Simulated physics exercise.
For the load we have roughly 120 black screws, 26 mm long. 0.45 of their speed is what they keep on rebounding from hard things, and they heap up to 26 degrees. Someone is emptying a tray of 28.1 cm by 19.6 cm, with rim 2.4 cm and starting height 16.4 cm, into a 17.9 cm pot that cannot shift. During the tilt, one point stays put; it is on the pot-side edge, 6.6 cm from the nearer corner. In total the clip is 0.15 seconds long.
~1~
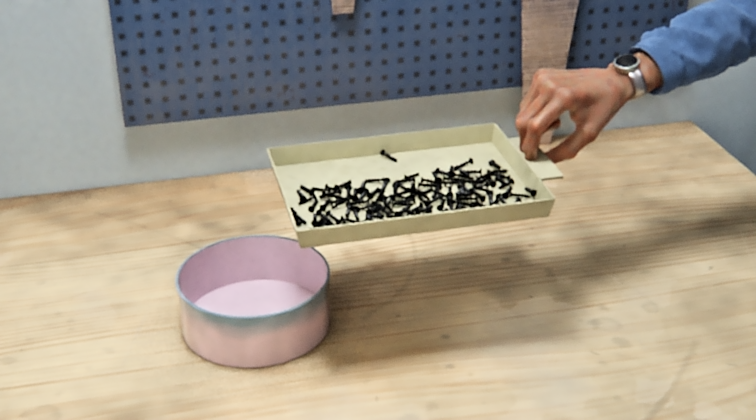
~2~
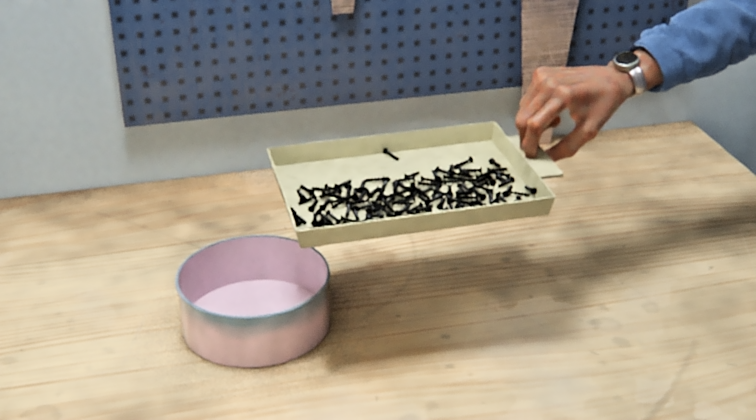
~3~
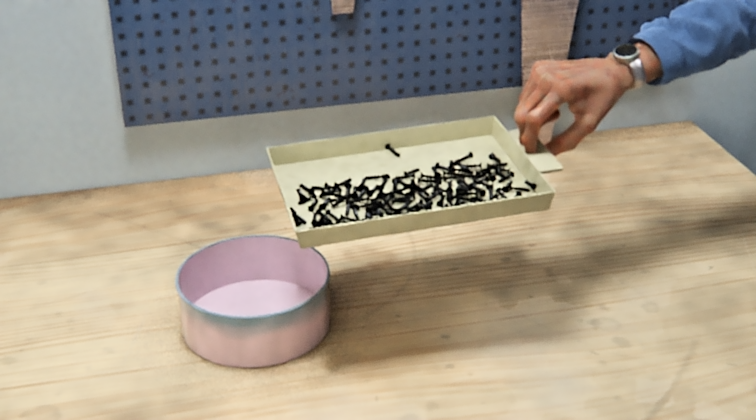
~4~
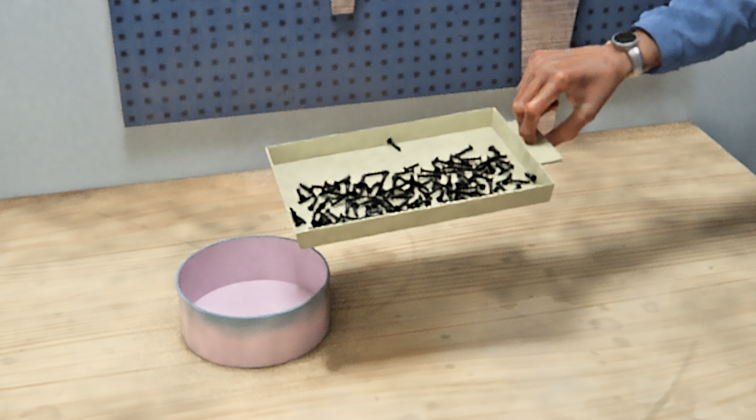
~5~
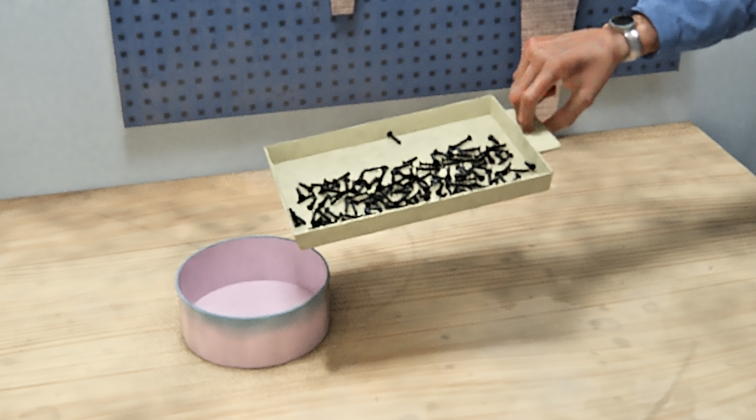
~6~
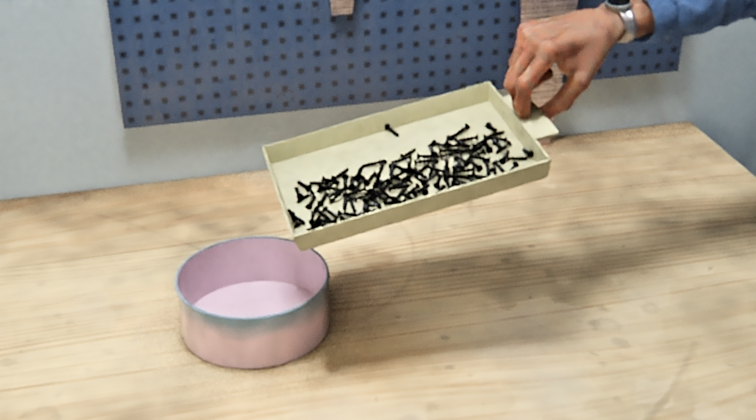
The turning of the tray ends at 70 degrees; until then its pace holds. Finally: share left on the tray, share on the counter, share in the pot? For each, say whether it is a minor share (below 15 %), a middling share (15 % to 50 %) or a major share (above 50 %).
I expect this. Tray - a middling share. Counter - a middling share. Pot - a middling share.
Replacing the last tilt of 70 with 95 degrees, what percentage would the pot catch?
Around 45 in a hundred.
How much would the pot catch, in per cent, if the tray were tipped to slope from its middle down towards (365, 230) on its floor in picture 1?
The share would be about 0 percent.
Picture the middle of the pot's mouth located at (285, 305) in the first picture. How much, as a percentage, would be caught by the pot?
It would come to around 65 percent.
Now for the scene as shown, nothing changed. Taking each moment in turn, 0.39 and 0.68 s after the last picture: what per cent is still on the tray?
Sequence: 100; 30.
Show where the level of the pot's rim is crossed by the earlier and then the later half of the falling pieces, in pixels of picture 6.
It passes about (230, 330) first and (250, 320) afterwards.
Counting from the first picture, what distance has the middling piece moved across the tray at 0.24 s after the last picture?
By then it sits near 2 cm from where it began.
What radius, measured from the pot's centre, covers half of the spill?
About 16 centimetres.
Then, 0.24 s after the last picture, tilt 42 degrees; the tray holds 100 %, the pot 0 %.
Then, 0.39 s after the last picture, tilt 60 degrees; the tray holds 100 %, the pot 0 %.
Then, 0.68 s after the last picture, tilt 70 degrees; the tray holds 30 %, the pot 20 %.
In the end, tray 25 %, counter 45 %, pot 30 %.
